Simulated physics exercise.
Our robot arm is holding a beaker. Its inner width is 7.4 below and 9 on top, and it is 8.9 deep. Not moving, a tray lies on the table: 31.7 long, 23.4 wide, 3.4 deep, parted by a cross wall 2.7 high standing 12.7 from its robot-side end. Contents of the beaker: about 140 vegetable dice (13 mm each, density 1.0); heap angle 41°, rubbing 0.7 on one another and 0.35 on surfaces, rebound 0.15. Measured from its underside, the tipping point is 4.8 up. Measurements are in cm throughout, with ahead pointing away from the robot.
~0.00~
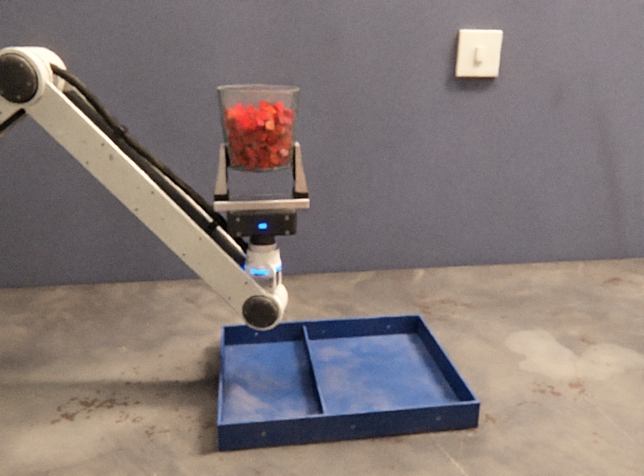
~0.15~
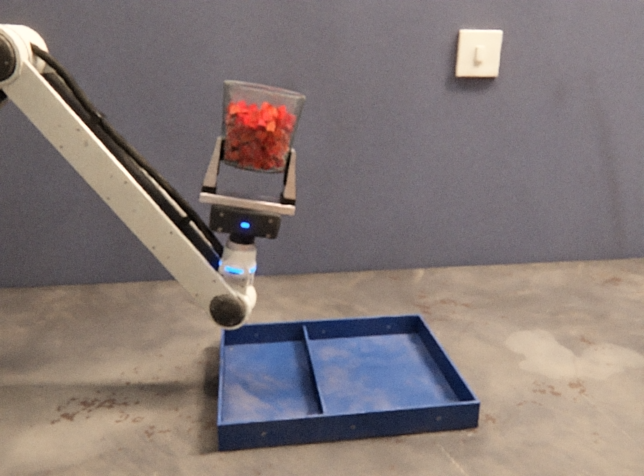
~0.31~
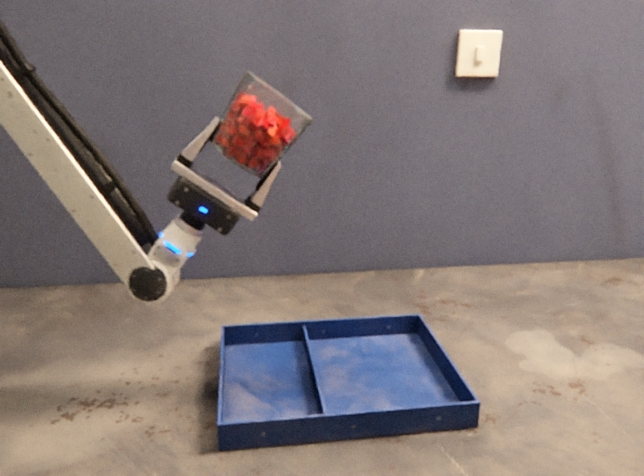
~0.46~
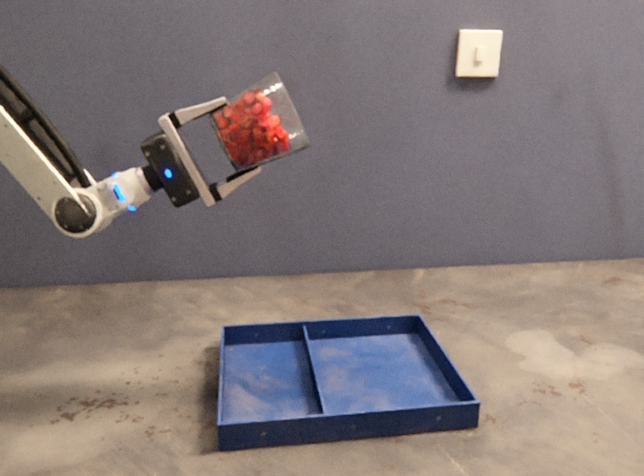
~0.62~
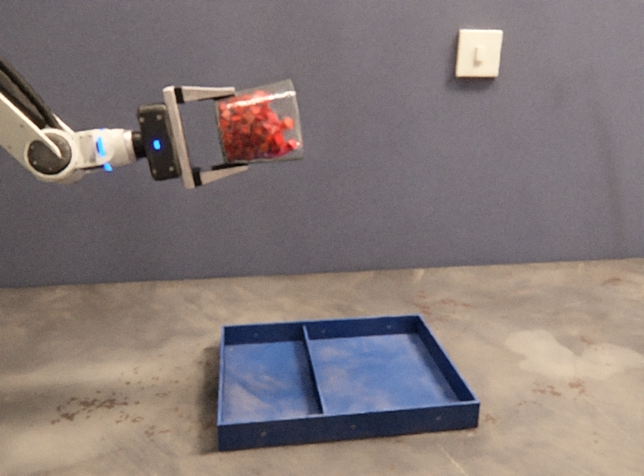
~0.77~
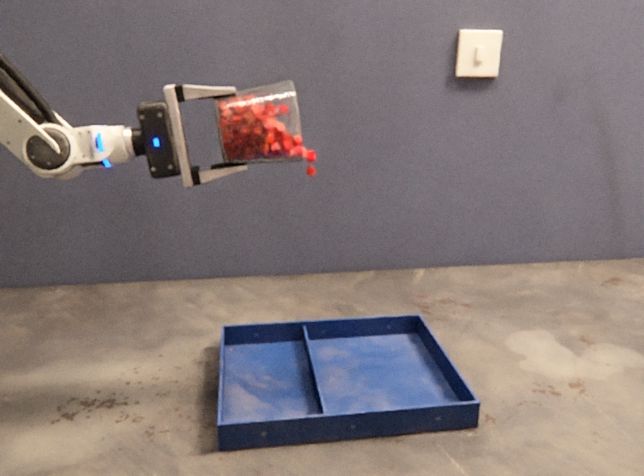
Robot arm tilting a clear beaker of red vegetable dice rightward above a blue divided tray, a few pieces tumbling over the rim.
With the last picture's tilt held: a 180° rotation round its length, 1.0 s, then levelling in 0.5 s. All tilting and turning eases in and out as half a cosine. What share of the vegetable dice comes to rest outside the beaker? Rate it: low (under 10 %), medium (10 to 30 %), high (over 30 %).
Rating: Medium.
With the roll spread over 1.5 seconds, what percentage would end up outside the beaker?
Around 25 %.
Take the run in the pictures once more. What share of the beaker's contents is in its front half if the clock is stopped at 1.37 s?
40 %.
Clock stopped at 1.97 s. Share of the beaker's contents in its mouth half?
I'd put it at some 35 per cent.
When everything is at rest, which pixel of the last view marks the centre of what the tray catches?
Around (349, 373).
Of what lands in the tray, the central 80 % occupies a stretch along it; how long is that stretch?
That stretch is roughly 8 cm long.
After 1.37 s, tipped 83°, highest piece 39 above the table; 125 in the beaker, 8 in the far-side part, 6 in flight or on a rim.
After 1.97 s, tipped 54°, highest piece 38 above the table; 111 in the beaker, 27 in the far-side part, 1 in flight or on a rim.
After 2.47 s, upright, highest piece 40 above the table; 111 in the beaker, 28 in the far-side part.
After 3.17 s, upright, highest piece 40 above the table; 111 in the beaker, 28 in the far-side part.
At rest, 111 in the beaker, 28 in the far-side part. That is 20 % outside the beaker.
